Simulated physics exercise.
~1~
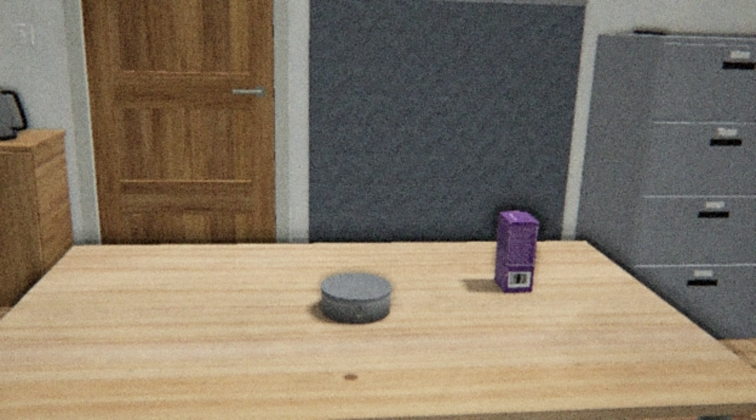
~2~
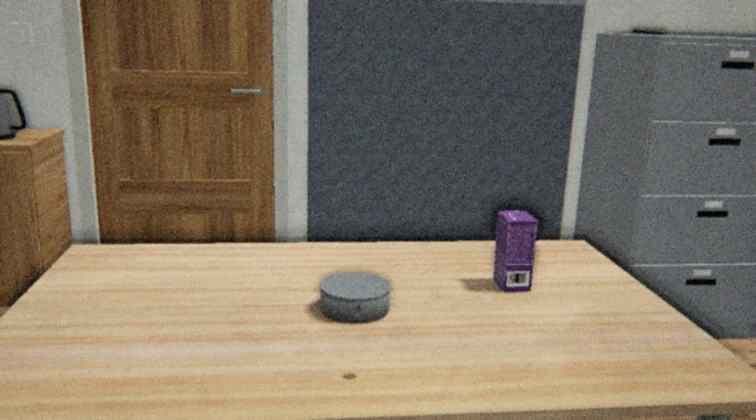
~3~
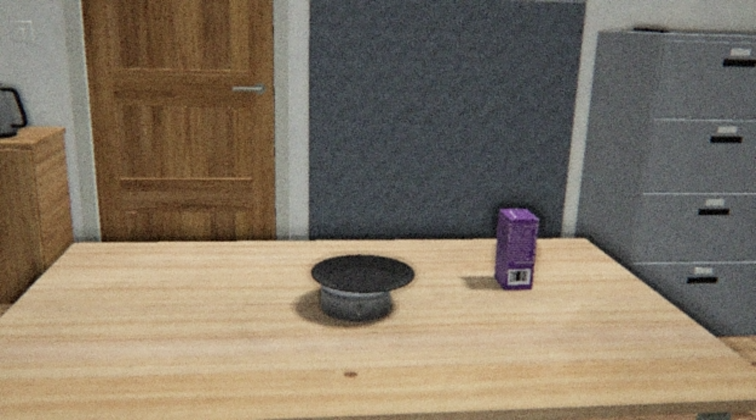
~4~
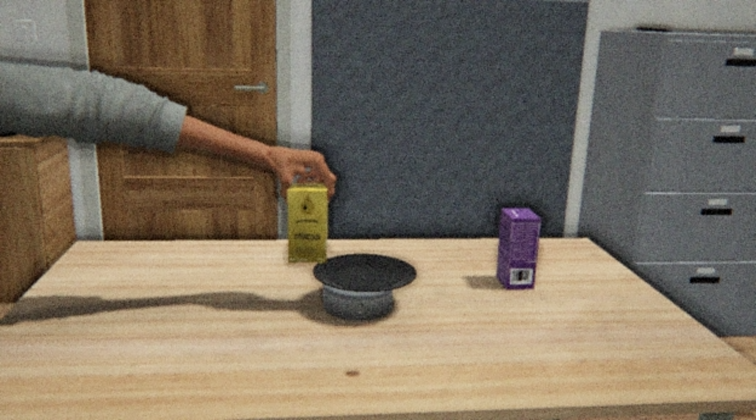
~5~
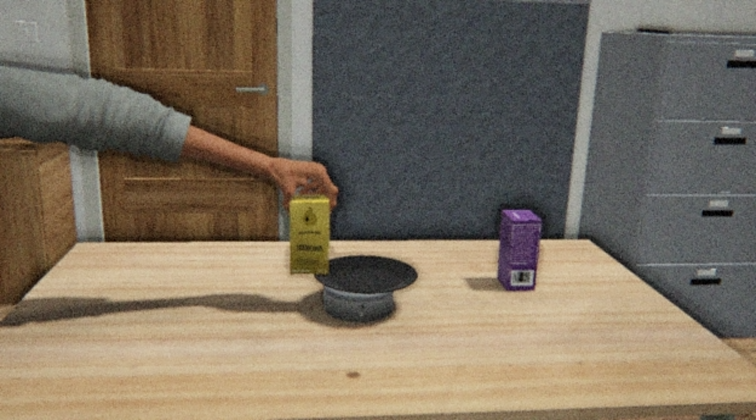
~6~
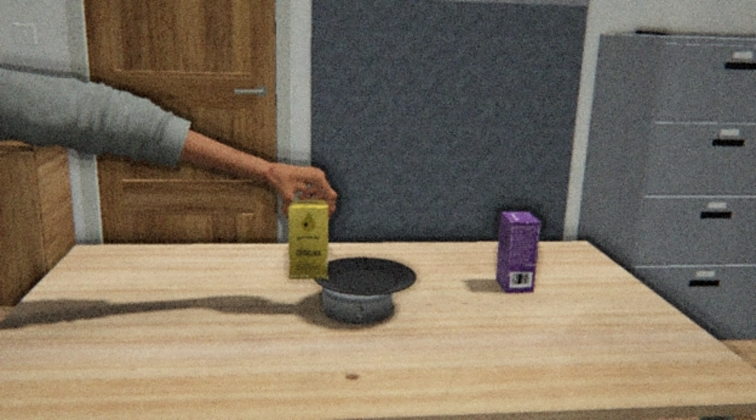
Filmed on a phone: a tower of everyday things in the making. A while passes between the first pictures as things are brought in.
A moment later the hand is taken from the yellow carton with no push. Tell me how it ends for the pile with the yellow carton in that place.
The pile will not stay secure.
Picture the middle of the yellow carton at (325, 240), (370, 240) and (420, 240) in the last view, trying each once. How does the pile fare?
Lab note - case 1: No collapse; case 2: No collapse; case 3: Collapse.
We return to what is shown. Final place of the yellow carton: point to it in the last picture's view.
Near (256, 293).
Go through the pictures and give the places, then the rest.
In the first picture, the last thing is not in view yet.
In the second picture, the last thing is not in view yet; grey tub (355, 297).
In the third picture, the last thing is not in view yet; purple carton (516, 249).
The fourth picture shows on its way; yellow carton (307, 223); black plate (365, 275).
The fifth picture shows on its way; yellow carton (309, 234); grey tub (359, 296).
The sixth picture shows set down, still held; yellow carton (308, 240); purple carton (517, 252).
Then, 0.34 s after the last picture, yellow carton tipped 45° from how it was near (283, 253).
Then, 0.70 s after the last picture, yellow carton now fallen.
At rest, fallen, yellow carton; the other 3 in place. Seen from the same camera at the end, yellow carton near (256, 293). The pile comes apart.
